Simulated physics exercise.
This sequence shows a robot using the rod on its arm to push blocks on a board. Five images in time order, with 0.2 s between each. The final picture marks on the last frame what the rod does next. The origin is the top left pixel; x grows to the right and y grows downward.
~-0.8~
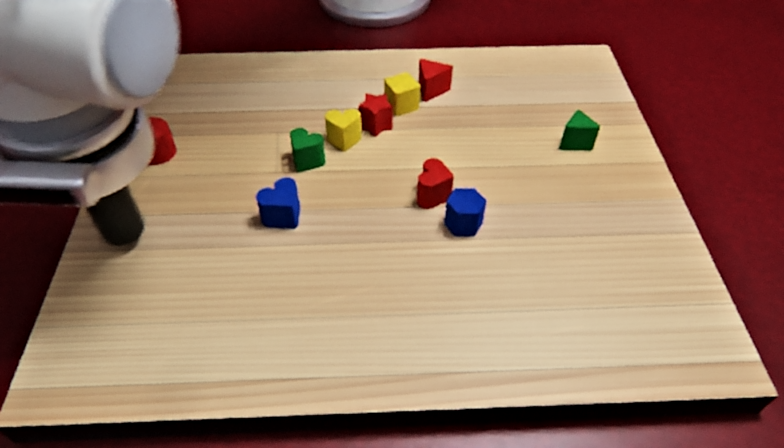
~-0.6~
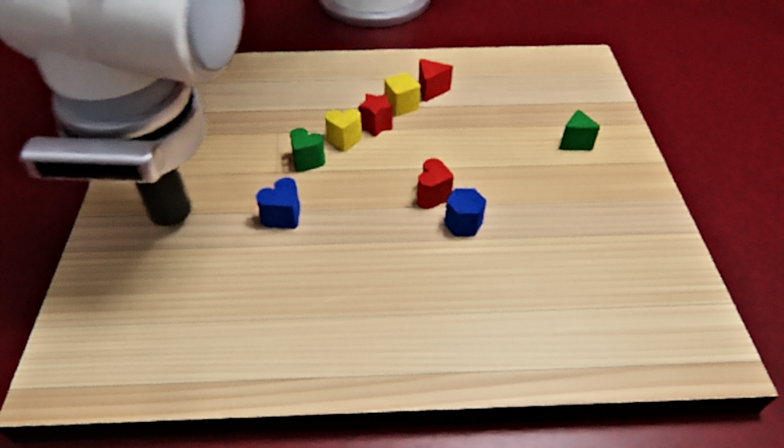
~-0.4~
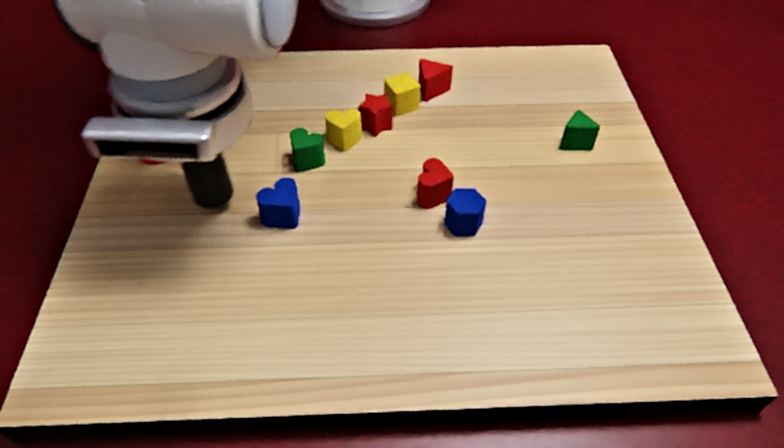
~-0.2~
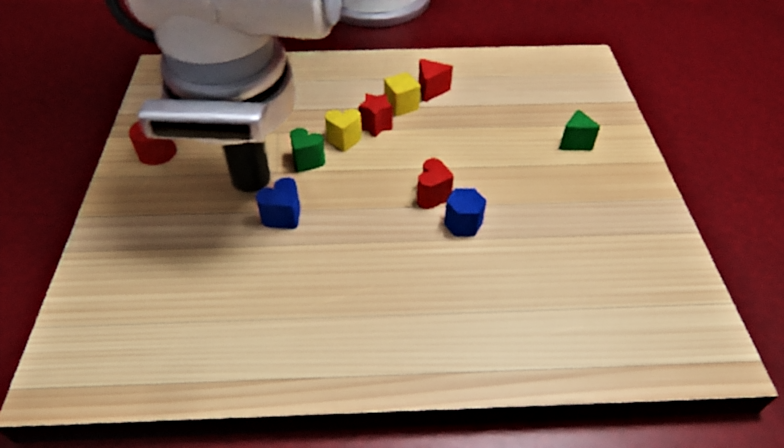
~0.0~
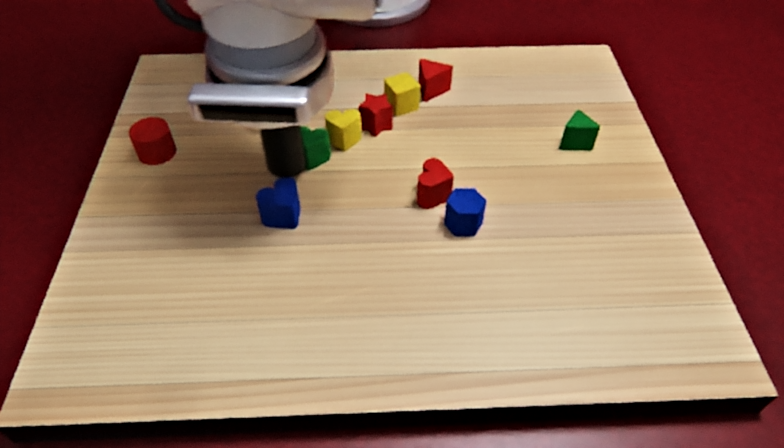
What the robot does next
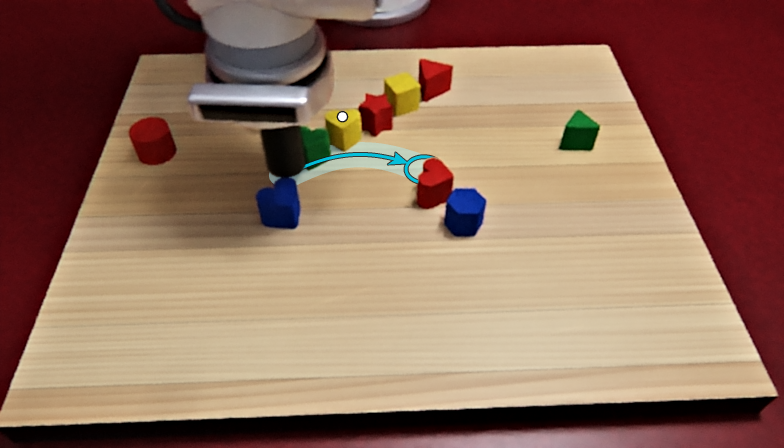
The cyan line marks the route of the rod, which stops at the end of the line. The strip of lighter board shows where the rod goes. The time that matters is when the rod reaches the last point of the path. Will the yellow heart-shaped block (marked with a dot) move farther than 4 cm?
Final answer: Yes.
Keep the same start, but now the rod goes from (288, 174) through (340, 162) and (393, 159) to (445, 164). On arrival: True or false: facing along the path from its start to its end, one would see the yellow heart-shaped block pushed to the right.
Verdict: False.
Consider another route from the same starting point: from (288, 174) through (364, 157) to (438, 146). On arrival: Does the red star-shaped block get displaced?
In short: Yes.
The drawn path runs from (288, 174) by way of (333, 157) and (380, 156) to (425, 170); the dot is on the yellow heart-shaped block.
The first path, step by step. One third of the way, rod at (332, 149); green heart-shaped block at (349, 115), turned 40° anticlockwise; yellow heart-shaped block at (363, 98), turned 20° anticlockwise; red star-shaped block at (390, 93), turned 45° clockwise; yellow square piece at (408, 80), turned 15° anticlockwise.
Two thirds of the way, rod at (380, 147); green heart-shaped block at (359, 110), turned 55° anticlockwise; yellow heart-shaped block at (365, 92), turned 30° anticlockwise; red star-shaped block at (391, 90), turned 55° clockwise; yellow square piece at (412, 78).
At the end, rod at (425, 161); green heart-shaped block at (359, 110), turned 55° anticlockwise; yellow heart-shaped block at (365, 92), turned 30° anticlockwise; red star-shaped block at (391, 90), turned 55° clockwise; yellow square piece at (412, 78).
